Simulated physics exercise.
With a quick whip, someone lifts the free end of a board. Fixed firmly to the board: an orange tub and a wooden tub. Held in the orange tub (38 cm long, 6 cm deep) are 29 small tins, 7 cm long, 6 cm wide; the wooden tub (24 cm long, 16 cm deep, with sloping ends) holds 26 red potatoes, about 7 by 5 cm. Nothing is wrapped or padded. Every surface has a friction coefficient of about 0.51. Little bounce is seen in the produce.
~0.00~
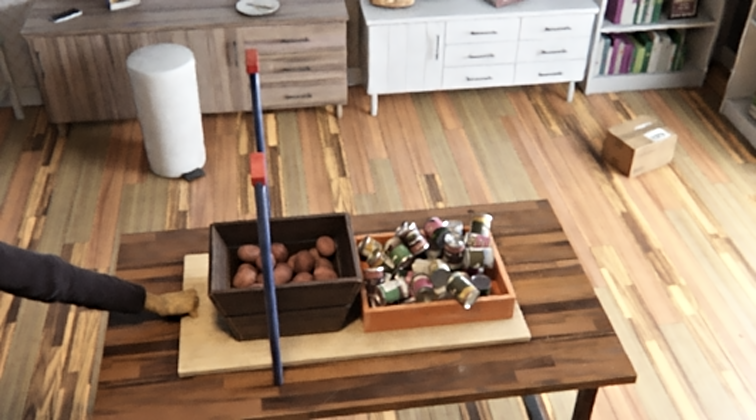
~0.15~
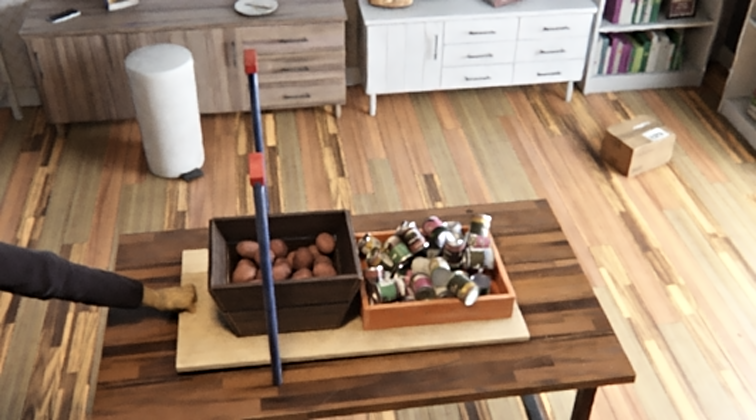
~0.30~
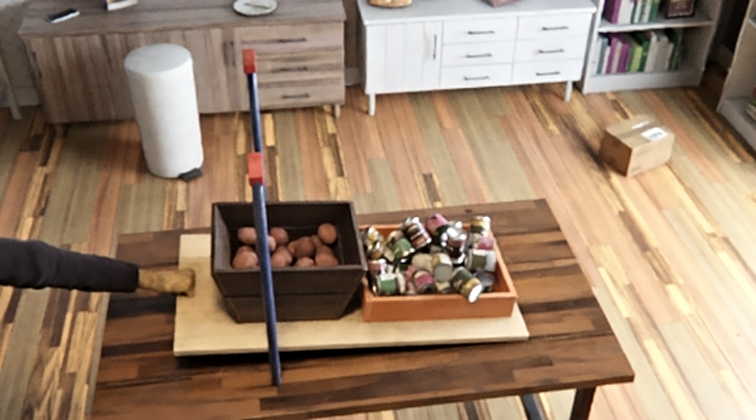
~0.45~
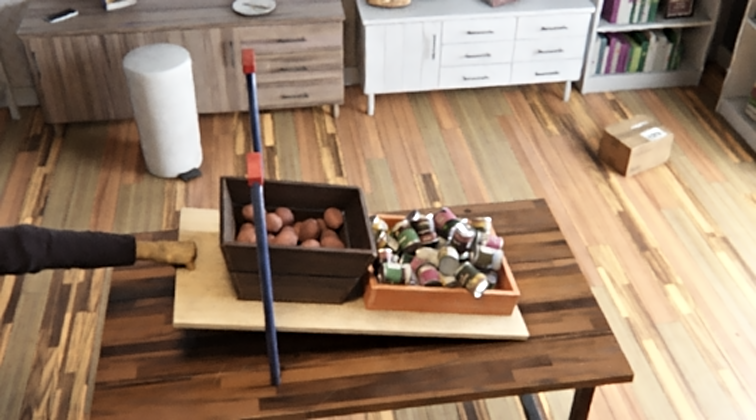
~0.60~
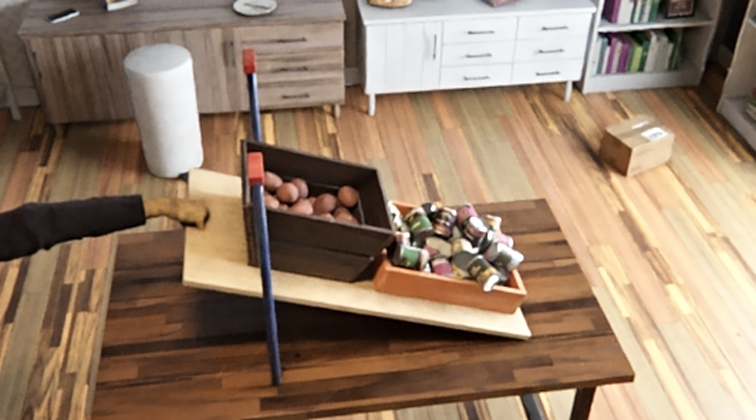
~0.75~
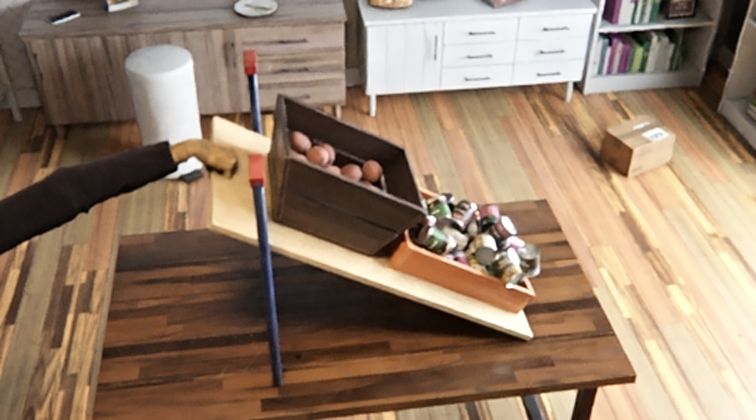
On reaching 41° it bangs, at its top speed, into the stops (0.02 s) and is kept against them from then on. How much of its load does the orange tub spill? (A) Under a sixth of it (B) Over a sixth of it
B.
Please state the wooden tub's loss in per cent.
Loss for the wooden tub - 0 per cent.
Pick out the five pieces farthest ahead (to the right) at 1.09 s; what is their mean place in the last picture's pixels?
Near (546, 262) in pixels.
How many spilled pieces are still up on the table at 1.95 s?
Roughly 6.
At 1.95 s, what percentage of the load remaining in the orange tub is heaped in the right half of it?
Roughly 70 percent of the remaining load.
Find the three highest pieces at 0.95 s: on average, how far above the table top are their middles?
Their middles average near 58 cm high.
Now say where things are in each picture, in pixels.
In the first frame (each is followed by its nearest rim corner in this view), orange tub, (369, 310); wooden tub, (212, 292); 0° from level; none out.
The second frame shows orange tub, (369, 307); wooden tub, (212, 287); 1° from level.
The third frame shows orange tub, (371, 299); wooden tub, (215, 271); 5° from level.
The fourth frame shows orange tub, (377, 286); wooden tub, (225, 243); 11° from level.
The fifth frame shows orange tub, (390, 268); wooden tub, (248, 204); 20° from level.
The sixth frame shows orange tub, (413, 247); wooden tub, (290, 156); 31° from level; none out.
After 0.85 s, the lift is arrested.
After 0.95 s, tilt 41°; orange tub 27 in, 2 out and wooden tub 26 in, 0 out.
After 1.09 s, tilt 41°; orange tub 26 in, 3 out and wooden tub 26 in, 0 out.
After 1.35 s, tilt 41°; orange tub 20 in, 9 out and wooden tub 26 in, 0 out.
Outcome (at 1.95 s), orange tub 18 in, 11 out and wooden tub 26 in, 0 out. Asked share, 11 of 29, 38 per cent.
